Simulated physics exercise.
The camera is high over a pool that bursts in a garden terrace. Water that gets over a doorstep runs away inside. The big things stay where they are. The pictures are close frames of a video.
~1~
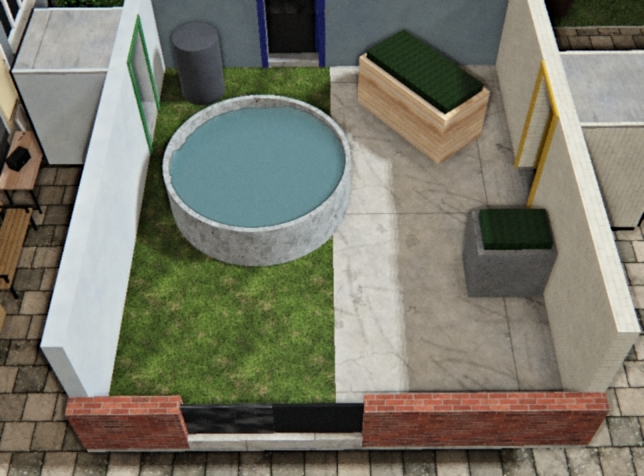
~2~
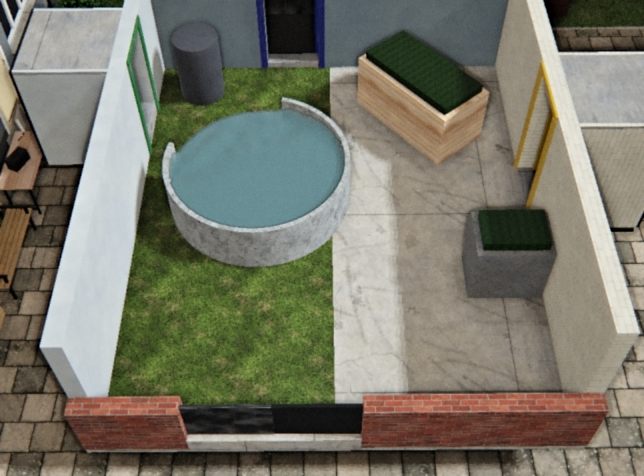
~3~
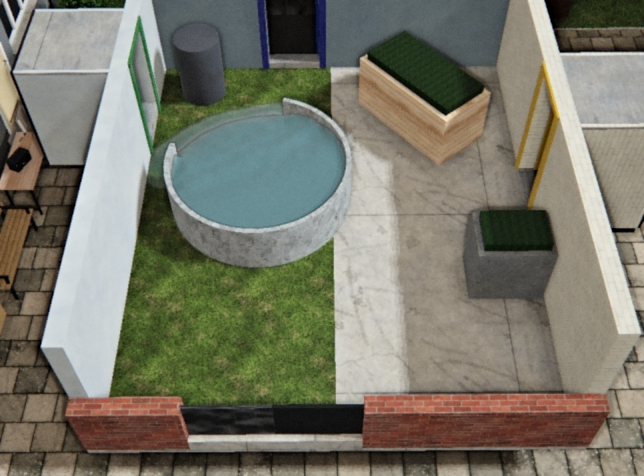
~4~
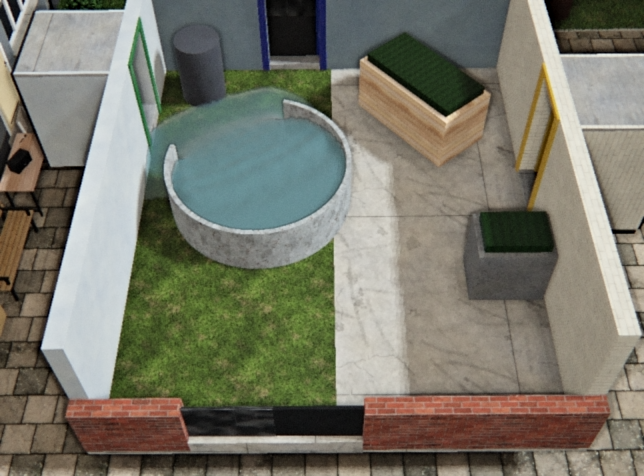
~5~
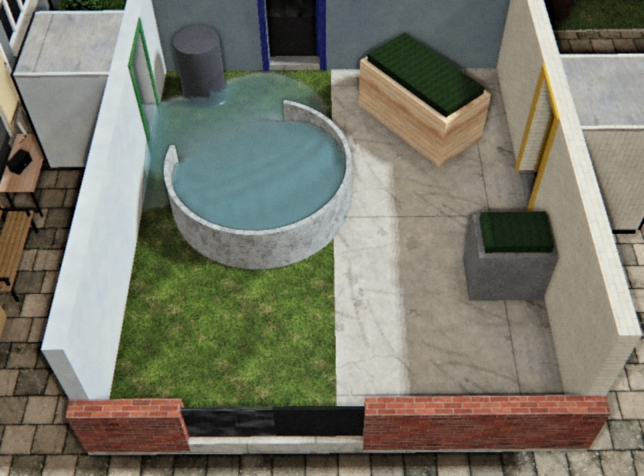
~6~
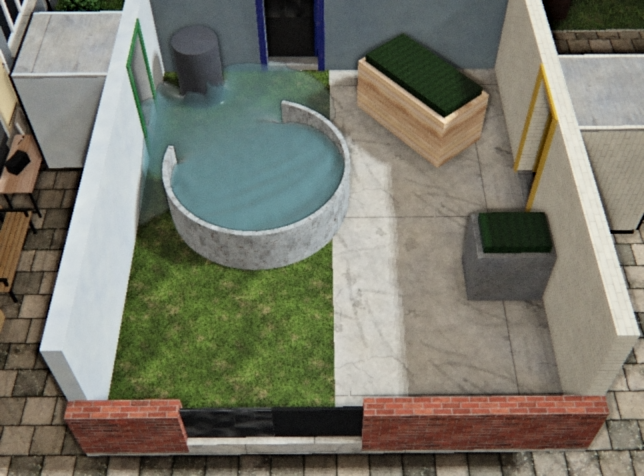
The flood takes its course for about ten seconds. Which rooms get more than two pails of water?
In the end: The green door lets in a lot; the blue door lets in a lot; the yellow door lets in a lot.
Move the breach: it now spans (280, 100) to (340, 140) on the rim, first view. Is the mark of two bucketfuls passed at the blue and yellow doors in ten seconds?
Blue door takes more, yellow door passes that mark.
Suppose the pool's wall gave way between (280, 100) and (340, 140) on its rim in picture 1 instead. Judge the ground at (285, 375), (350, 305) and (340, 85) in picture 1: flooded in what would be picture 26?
One after the other: Clear, flooded, wet.
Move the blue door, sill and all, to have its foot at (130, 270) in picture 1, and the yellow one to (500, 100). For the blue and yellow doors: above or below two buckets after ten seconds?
In short: Blue door keeps below it; yellow door goes over.
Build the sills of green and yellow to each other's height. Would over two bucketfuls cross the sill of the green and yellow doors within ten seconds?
One by one: Green takes more; yellow is under.
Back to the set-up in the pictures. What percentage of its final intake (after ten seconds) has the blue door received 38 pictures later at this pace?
About 95 per cent.
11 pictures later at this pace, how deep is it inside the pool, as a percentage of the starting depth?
About 44 per cent.
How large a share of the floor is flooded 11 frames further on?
Some 25 per cent.
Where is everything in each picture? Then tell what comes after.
The round pool at (257, 162) is whole and still, in the first frame.
Water pours out on the round pool's far side and has run to a hidden place, in the second frame.
Water pours out on the round pool's far side and has run to (148, 176), in the third frame.
The front is at (306, 106), out from the gap on the round pool's far side, in the fourth frame.
The front is at (293, 81), out from the gap on the round pool's far side, in the fifth frame.
The front is at (298, 72), out from the gap on the round pool's far side, in the sixth frame.
A moment on, water covers 20 % of the floor; the green door over two buckets in, the blue door under two buckets in, the yellow door not reached.
Next, water covers 25 % of the floor; the green door far over two buckets in, the blue door over two buckets in, the yellow door not reached.
Then, water covers 45 % of the floor; the green door far over two buckets in, the blue door far over two buckets in, the yellow door not reached.
Later, water covers 90 % of the floor; the green door far over two buckets in, the blue door far over two buckets in, the yellow door wet at the sill, nothing in.
In the end, water covers 100 % of the floor; the green door far over two buckets in, the blue door far over two buckets in, the yellow door over two buckets in.
